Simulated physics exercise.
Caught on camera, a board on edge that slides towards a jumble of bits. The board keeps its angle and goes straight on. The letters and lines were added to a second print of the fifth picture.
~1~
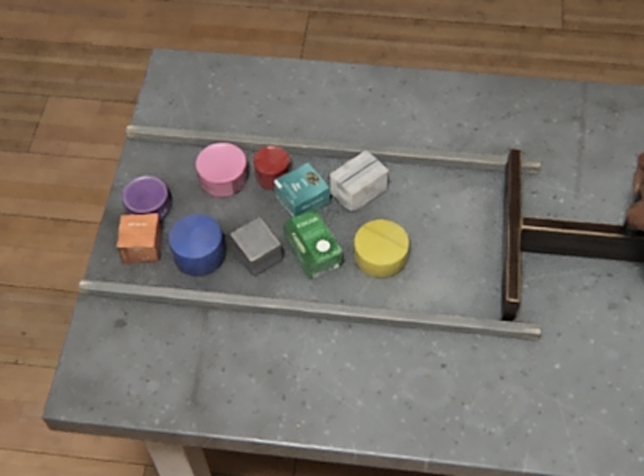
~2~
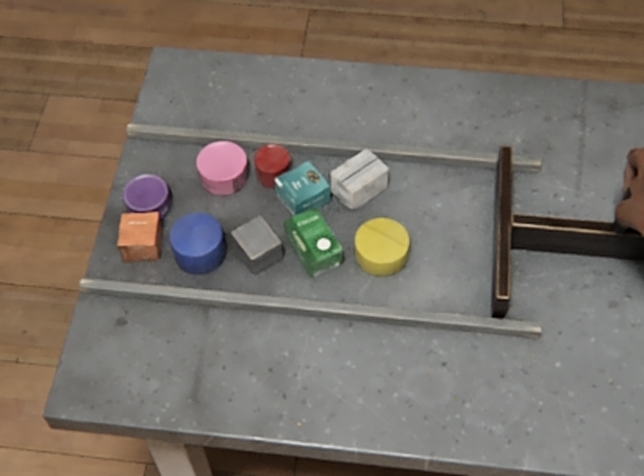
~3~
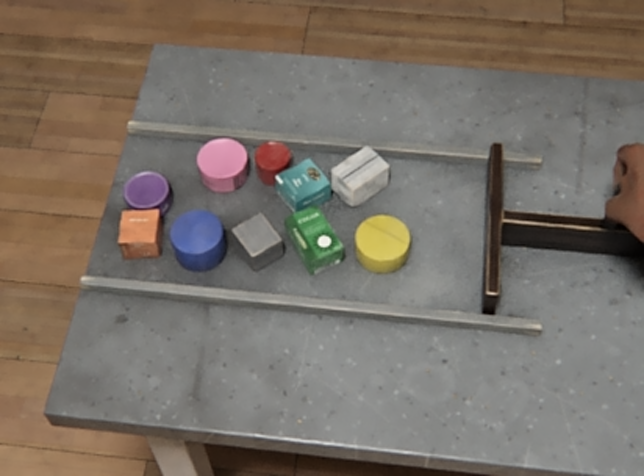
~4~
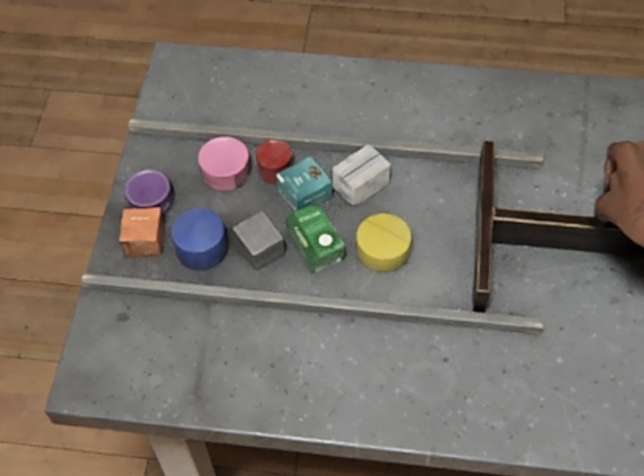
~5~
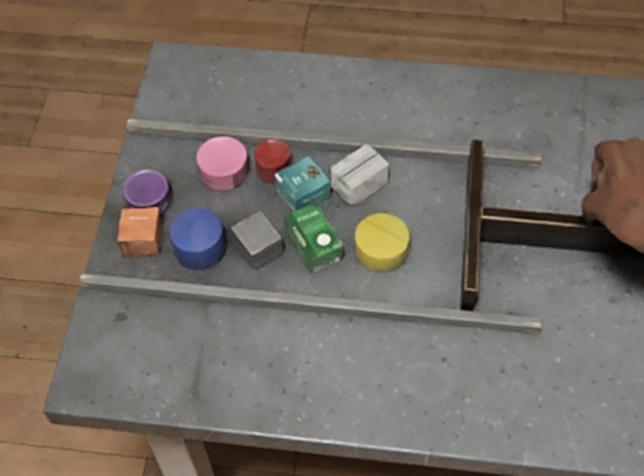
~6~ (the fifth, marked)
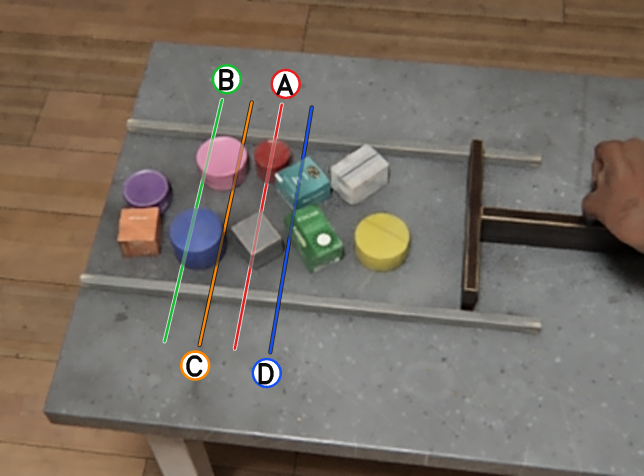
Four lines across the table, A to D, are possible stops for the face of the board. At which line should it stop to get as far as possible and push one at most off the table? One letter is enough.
The farthest such stop is A.
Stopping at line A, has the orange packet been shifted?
Yes.
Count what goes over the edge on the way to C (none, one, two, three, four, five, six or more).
Two.
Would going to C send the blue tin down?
By then, yes.
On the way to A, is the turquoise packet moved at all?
Yes.
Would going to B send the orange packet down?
Yes.
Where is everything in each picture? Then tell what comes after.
Blue tin (198, 245); red tub (273, 168); green box (313, 244), in the first picture.
Board (505, 218); yellow tin (382, 247), in the second picture.
Board (496, 214); orange packet (141, 234), in the third picture.
Board (486, 212); grey block (259, 241), in the fourth picture.
Board (475, 211); turquoise packet (303, 186); blue tin (198, 239); red tub (273, 162), in the fifth picture.
On the marked copy, A at (260, 216); B at (196, 211); C at (228, 213); D at (293, 219).
Taking A. A third of the way, board (396, 204); yellow tin (359, 241); purple jar (148, 194).
Two thirds of the way, board (319, 197); orange packet (118, 228); blue tin (156, 246).
When it is over, board (263, 192); orange packet (98, 213); blue tin (98, 249); none fallen.
As for the rest, B drops four; C drops two; D is within the limit but short.
